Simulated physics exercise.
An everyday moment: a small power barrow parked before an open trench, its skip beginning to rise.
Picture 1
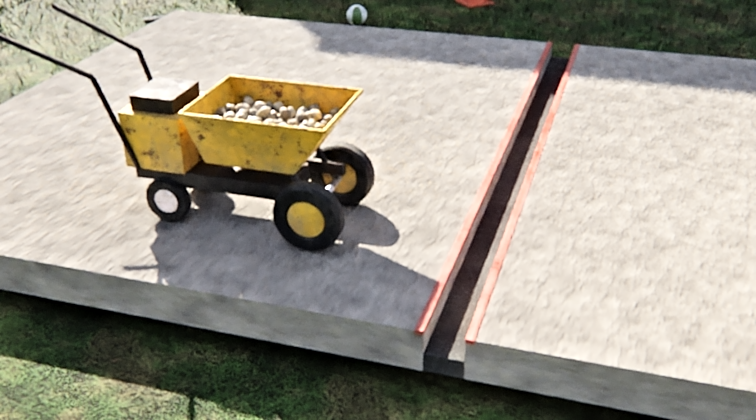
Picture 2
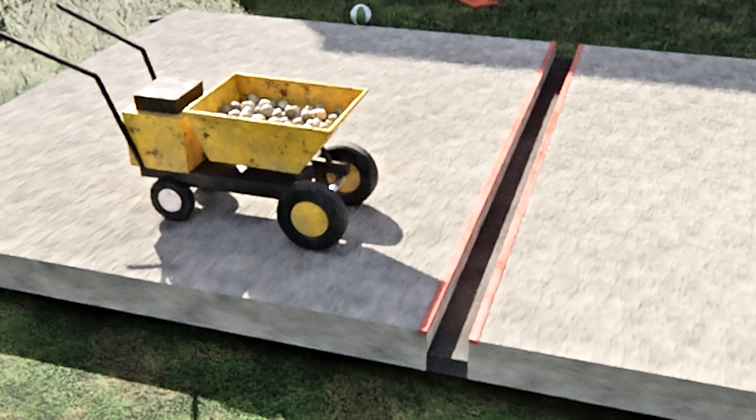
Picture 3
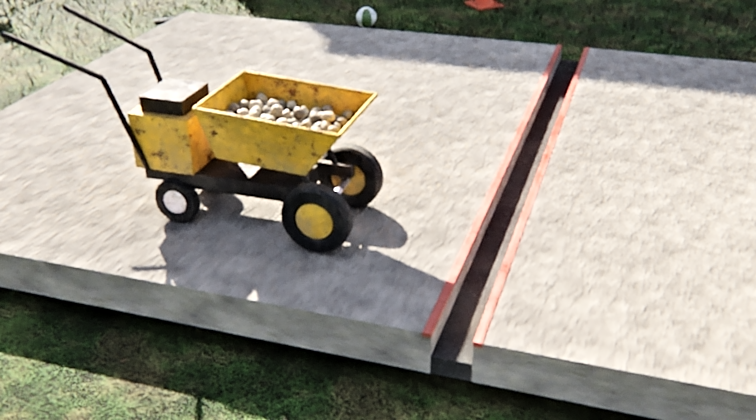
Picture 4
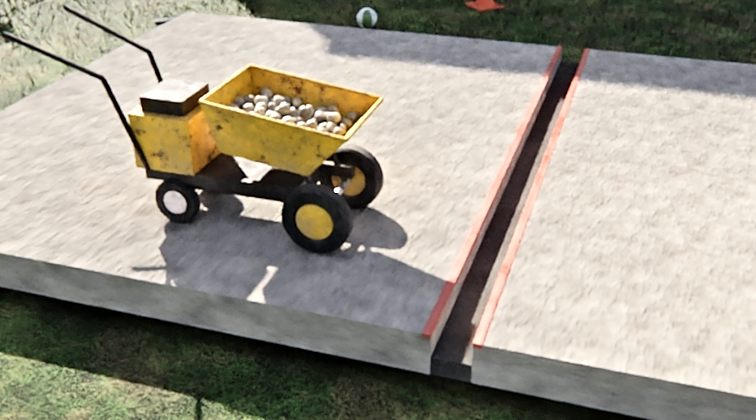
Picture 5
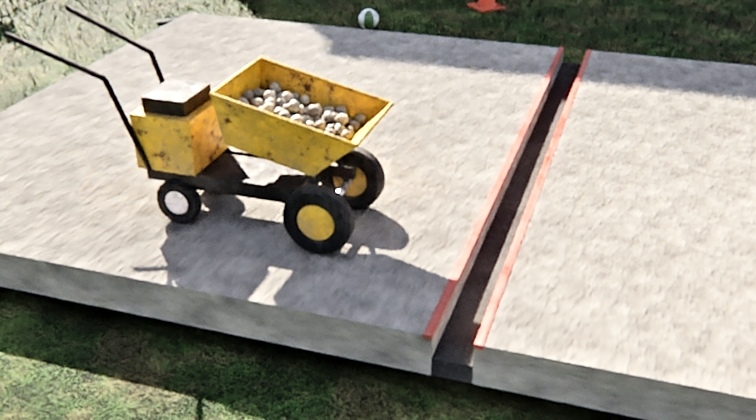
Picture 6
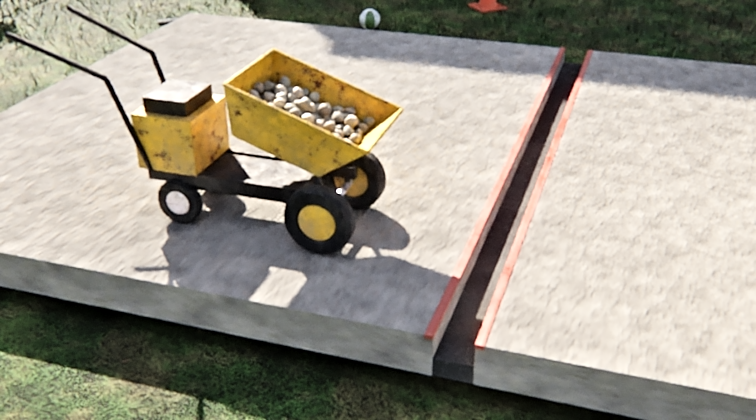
On a concrete slab beside a narrow trench, a yellow barrow loaded with pebbles edges right slightly, its skip gradually tilting forward.
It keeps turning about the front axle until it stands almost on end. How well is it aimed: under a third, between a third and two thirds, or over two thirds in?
The trench ends with from one third to two thirds of it.
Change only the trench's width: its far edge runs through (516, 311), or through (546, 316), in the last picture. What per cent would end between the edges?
First some 50, then 50 per cent.
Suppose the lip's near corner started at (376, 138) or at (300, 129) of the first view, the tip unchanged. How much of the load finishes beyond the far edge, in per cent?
In turn 40 and 0 in a hundred.
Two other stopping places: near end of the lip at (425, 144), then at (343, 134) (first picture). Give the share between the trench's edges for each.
The first gives 0 %, the second 60 %.
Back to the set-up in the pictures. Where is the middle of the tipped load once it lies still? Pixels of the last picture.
Roughly at (479, 245).
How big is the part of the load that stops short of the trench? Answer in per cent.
It comes to 40 per cent or so.
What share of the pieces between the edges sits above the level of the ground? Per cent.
Some 15 per cent.
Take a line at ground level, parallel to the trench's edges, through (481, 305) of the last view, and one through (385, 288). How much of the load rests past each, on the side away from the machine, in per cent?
First some 20, then 90 per cent.
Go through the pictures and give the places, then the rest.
Lip of the skip near (324, 132), level; top of the load near (253, 122), river pebbles; first edge of the trench near (436, 294); far edge near (484, 302), the trench under half as wide as the skip, and about half as deep as wide, in the first frame.
Lip of the skip near (329, 132), level; top of the load near (258, 121), in the second frame.
Lip of the skip near (339, 136), tipped barely; top of the load near (267, 120), in the third frame.
Lip of the skip near (346, 140), tipped a little; top of the load near (261, 109), in the fourth frame.
Lip of the skip near (356, 146), tipped a little; top of the load near (270, 104), in the fifth frame.
Lip of the skip near (367, 152), tipped clearly; top of the load near (278, 103); first edge of the trench near (446, 298); far edge near (494, 307), in the sixth frame.
Shortly afterwards, skip tipped steeply; the whole lot in the skip.
Next, skip tipped right over; near two thirds in the skip; near a quarter short of the trench; a little in or heaped over the trench; only a few falling.
Some moments later, skip tipped right over; a little in the skip; near a third short of the trench; near a third in or heaped over the trench; a little beyond it.
In the end, skip tipped right over; a little in the skip; near half short of the trench; near half in or heaped over the trench; a little beyond it.
